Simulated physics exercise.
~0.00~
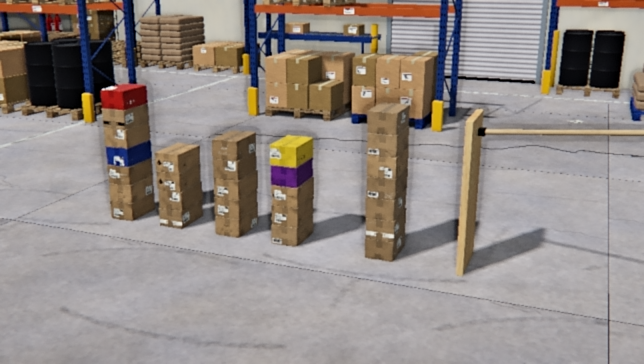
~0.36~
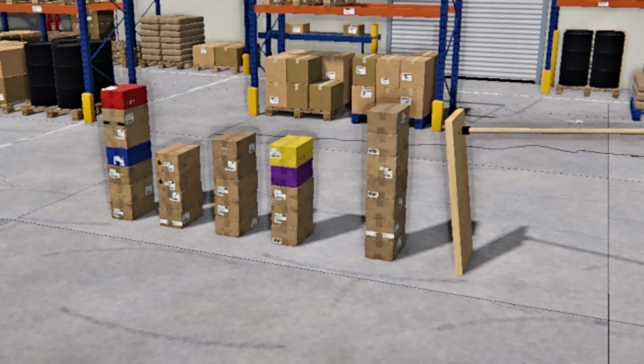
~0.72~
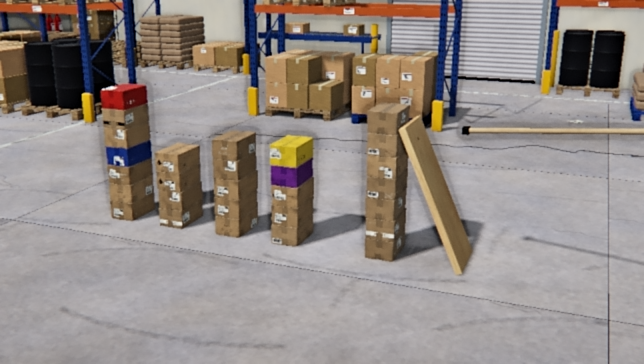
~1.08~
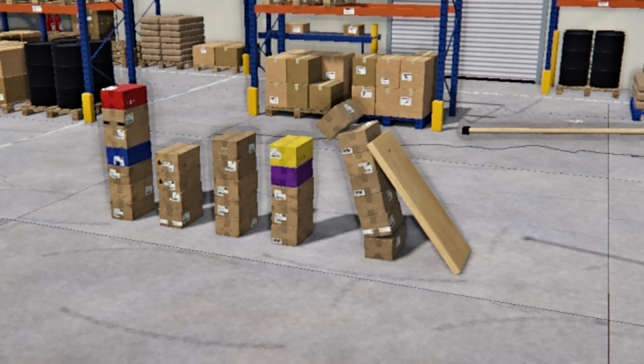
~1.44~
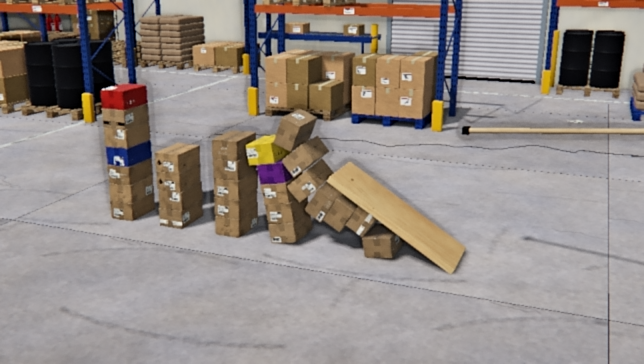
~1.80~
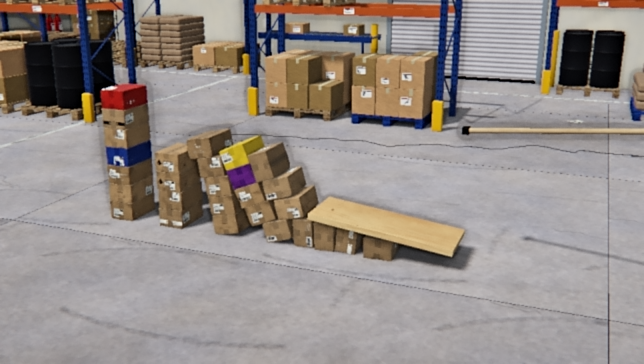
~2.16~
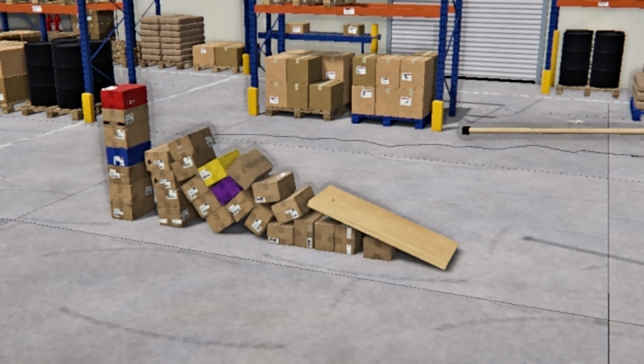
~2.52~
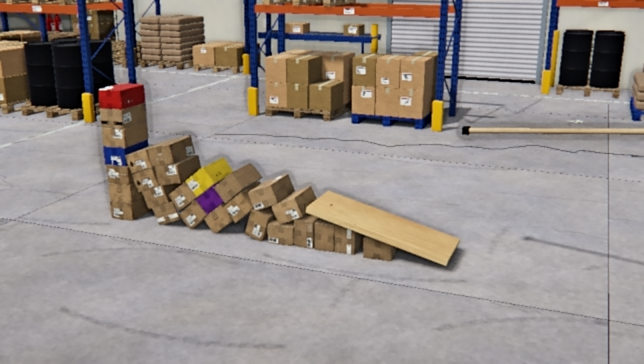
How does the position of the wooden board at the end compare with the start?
At the start the board stands upright at the right end of the row. By the end it is on its side, sloping with its left part resting on the fallen boxes.
